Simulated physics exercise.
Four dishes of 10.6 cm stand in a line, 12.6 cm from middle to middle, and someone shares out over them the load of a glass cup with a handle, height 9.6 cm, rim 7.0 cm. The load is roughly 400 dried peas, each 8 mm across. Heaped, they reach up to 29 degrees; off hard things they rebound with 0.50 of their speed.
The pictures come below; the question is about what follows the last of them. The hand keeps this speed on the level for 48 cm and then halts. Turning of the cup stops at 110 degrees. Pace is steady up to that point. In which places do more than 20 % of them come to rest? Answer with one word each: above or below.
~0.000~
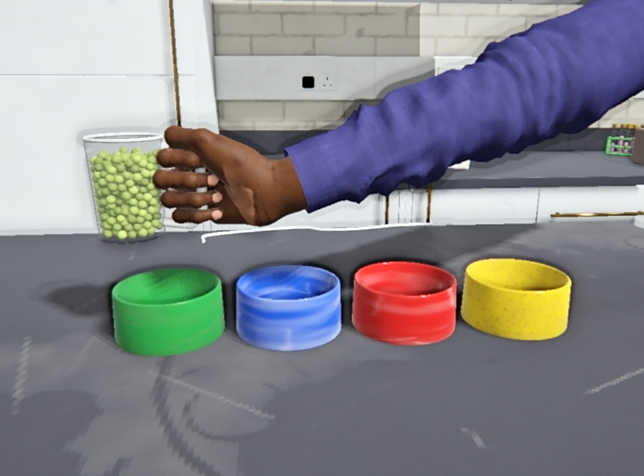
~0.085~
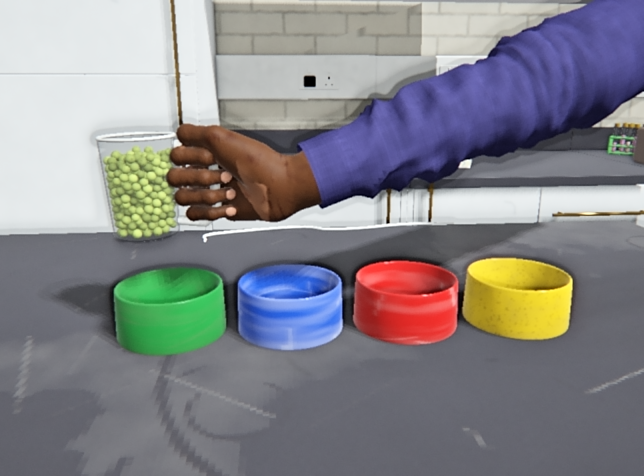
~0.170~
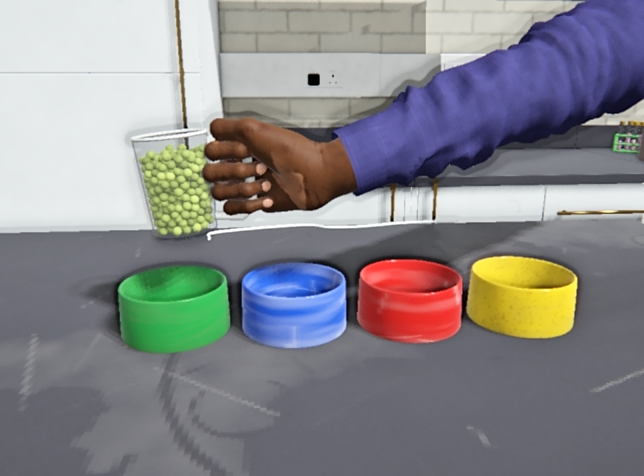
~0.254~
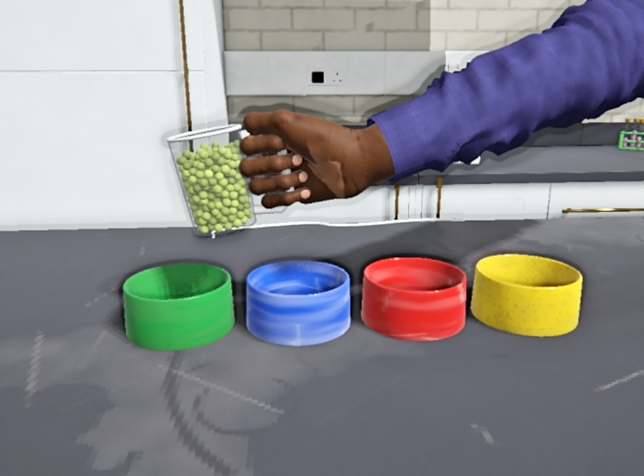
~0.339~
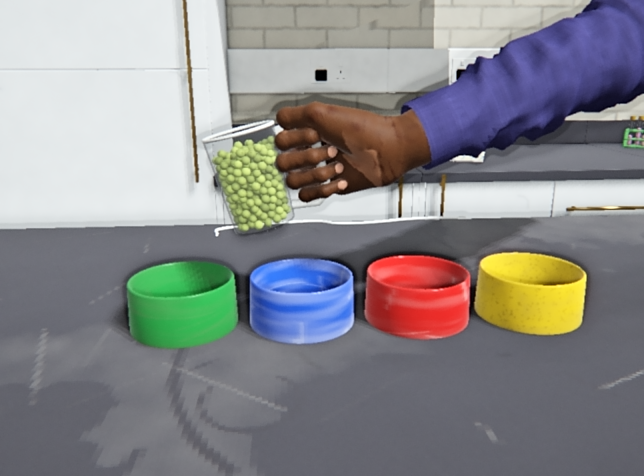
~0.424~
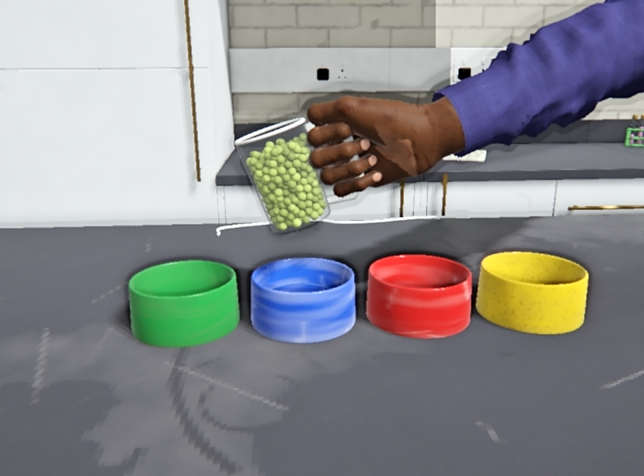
Red dish below, blue dish below, green dish below, yellow dish above, counter below.
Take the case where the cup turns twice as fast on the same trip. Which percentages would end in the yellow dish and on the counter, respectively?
In that case the yellow dish gets 90 while the counter gets 10.
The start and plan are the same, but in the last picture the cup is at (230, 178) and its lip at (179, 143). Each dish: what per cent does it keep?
Red 0; blue 0; green 0; yellow 100.
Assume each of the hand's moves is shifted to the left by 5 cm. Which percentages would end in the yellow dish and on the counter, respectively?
Then the yellow dish would get 40 and the counter 50.
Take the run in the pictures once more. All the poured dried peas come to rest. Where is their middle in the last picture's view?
Estimated resting centre: Around (525, 293).
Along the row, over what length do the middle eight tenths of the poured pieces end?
Roughly 6 cm of the row.
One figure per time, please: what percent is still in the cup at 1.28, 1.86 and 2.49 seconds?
In order, near 100 %, 95 % and 30 %.
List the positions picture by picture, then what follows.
The first frame shows cup at (128, 187), tilt 0 degrees, lip at (86, 138), moved 0.0 cm; middle of the pieces at (129, 196); green dish at (168, 286); blue dish at (288, 282); red dish at (405, 279); yellow dish at (517, 275).
The second frame shows cup at (142, 186), tilt 1 degrees, lip at (99, 138), moved 1.2 cm; middle of the pieces at (143, 195).
The third frame shows cup at (178, 184), tilt 5 degrees, lip at (133, 139), moved 4.3 cm; middle of the pieces at (180, 192).
The fourth frame shows cup at (215, 181), tilt 10 degrees, lip at (169, 140), moved 7.5 cm; middle of the pieces at (218, 189).
The fifth frame shows cup at (252, 178), tilt 14 degrees, lip at (204, 141), moved 10.8 cm; middle of the pieces at (255, 187).
The sixth frame shows cup at (286, 177), tilt 18 degrees, lip at (236, 143), moved 14.1 cm; middle of the pieces at (290, 185); green dish at (183, 278); blue dish at (303, 275); red dish at (419, 272); yellow dish at (533, 268). Its pace works out near 50 degrees a second; the hand travels 39 cm a second.
After 1.28 s, tilt 61 degrees; cup holds 100 %.
After 1.86 s, tilt 89 degrees; cup holds 95 %, yellow 5 %.
After 2.49 s, tilt 110 degrees; cup holds 30 %, yellow 65 %.
By 3.5 s all is still; red 0 %, blue 0 %, green 0 %, yellow 100 %, counter 0 %.
